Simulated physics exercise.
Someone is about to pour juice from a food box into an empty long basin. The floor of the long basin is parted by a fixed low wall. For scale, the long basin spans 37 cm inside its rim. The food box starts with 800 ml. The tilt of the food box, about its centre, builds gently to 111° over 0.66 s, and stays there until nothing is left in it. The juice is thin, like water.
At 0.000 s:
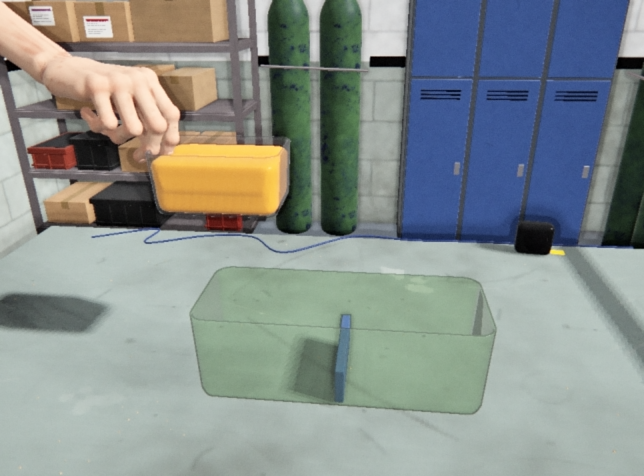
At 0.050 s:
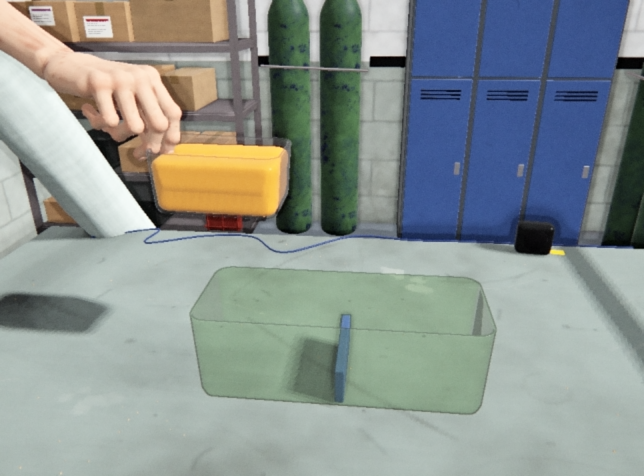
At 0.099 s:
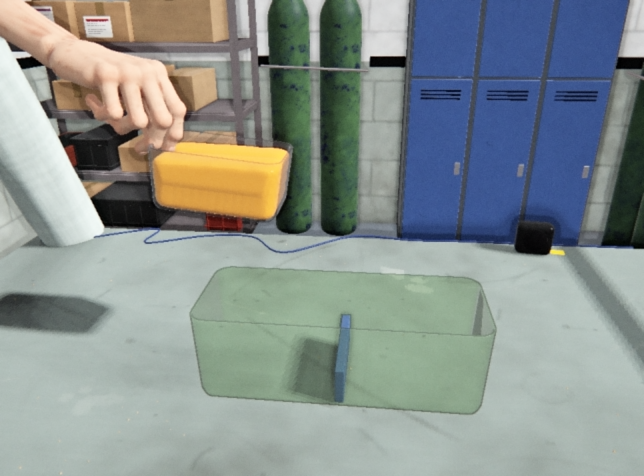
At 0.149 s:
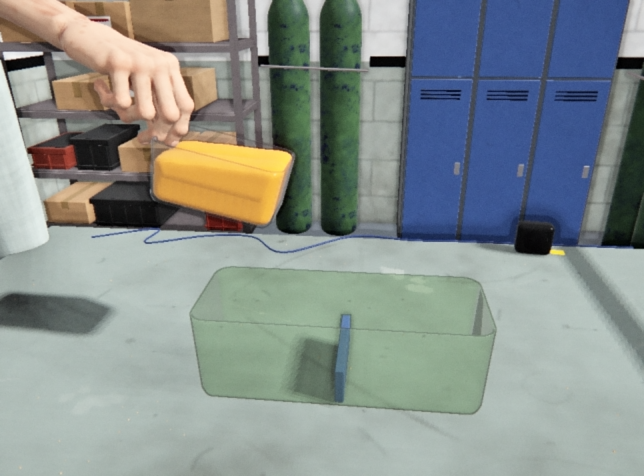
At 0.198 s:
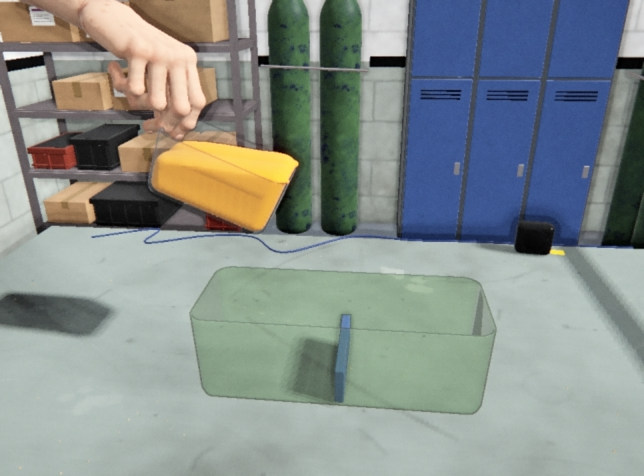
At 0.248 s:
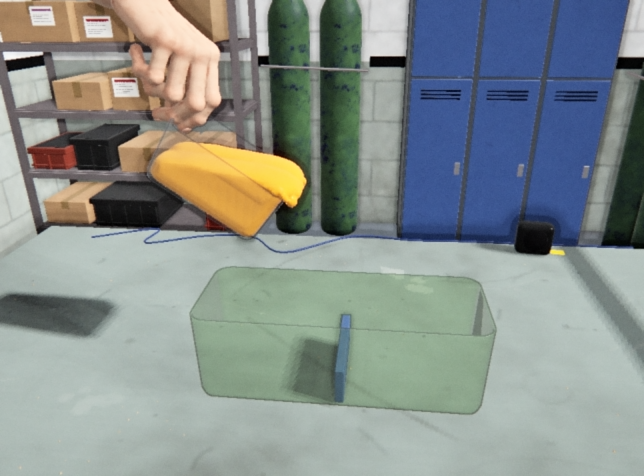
A hand at the upper left tilts an orange-filled, clear food box gradually down to the right, and the orange juice reaches its right-hand edge and begins to slip over, while a pale, thick cylindrical shape appears behind at the left and slides out of view. Below sits an empty, see-through green basin with a low blue wall inside. The steady, slightly raised view shows a grey surface, shelves of boxes, green cylinders and blue lockers.
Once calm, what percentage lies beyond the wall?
The far part has some 42 per cent.
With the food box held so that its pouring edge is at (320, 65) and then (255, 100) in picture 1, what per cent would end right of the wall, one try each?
First 70, then 20 per cent.
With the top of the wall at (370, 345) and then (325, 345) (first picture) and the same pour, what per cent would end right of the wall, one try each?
In turn about 10 and 65 per cent.
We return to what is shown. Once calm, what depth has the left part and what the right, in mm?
Left about 18 mm, right about 14 mm.
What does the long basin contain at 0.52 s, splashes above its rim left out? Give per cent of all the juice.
Near 38 in a hundred.
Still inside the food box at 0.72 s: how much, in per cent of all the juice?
Some 1 per cent.
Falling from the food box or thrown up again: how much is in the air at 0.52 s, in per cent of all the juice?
About 46 per cent.
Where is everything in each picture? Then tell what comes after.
Tilt 0°; pouring edge (284, 149); surface from (164, 152) to (283, 155); the long basin's rim runs from (204, 292) to (487, 306); the wall's top is at (343, 342), in the first frame.
Tilt 2°; pouring edge (285, 151); surface from (164, 152) to (284, 156), in the second frame.
Tilt 6°; pouring edge (287, 156); surface from (166, 150) to (285, 158), in the third frame.
Tilt 13°; pouring edge (289, 164); surface from (168, 149) to (288, 161), in the fourth frame.
Tilt 23°; pouring edge (291, 175); surface from (167, 151) to (289, 166); 2 per cent is over the edge, in the fifth frame.
Tilt 34°; pouring edge (290, 189); surface from (166, 150) to (280, 174); 8 per cent is over the edge, in the sixth frame.
By 0.52 s the tilt is 99° and 14 per cent is still to pour, 11 is left of the wall and 28 right of it.
By 0.72 s the tilt is 111° and 1 per cent is still to pour, 47 is left of the wall and 41 right of it.
By 0.93 s the tilt is 111° and 0 per cent is still to pour, 51 is left of the wall and 41 right of it.
By 1.16 s the tilt is 111° and 0 per cent is still to pour, 52 is left of the wall and 42 right of it.
At rest 52 per cent lies left of the wall, 42 right of it and 6 outside.
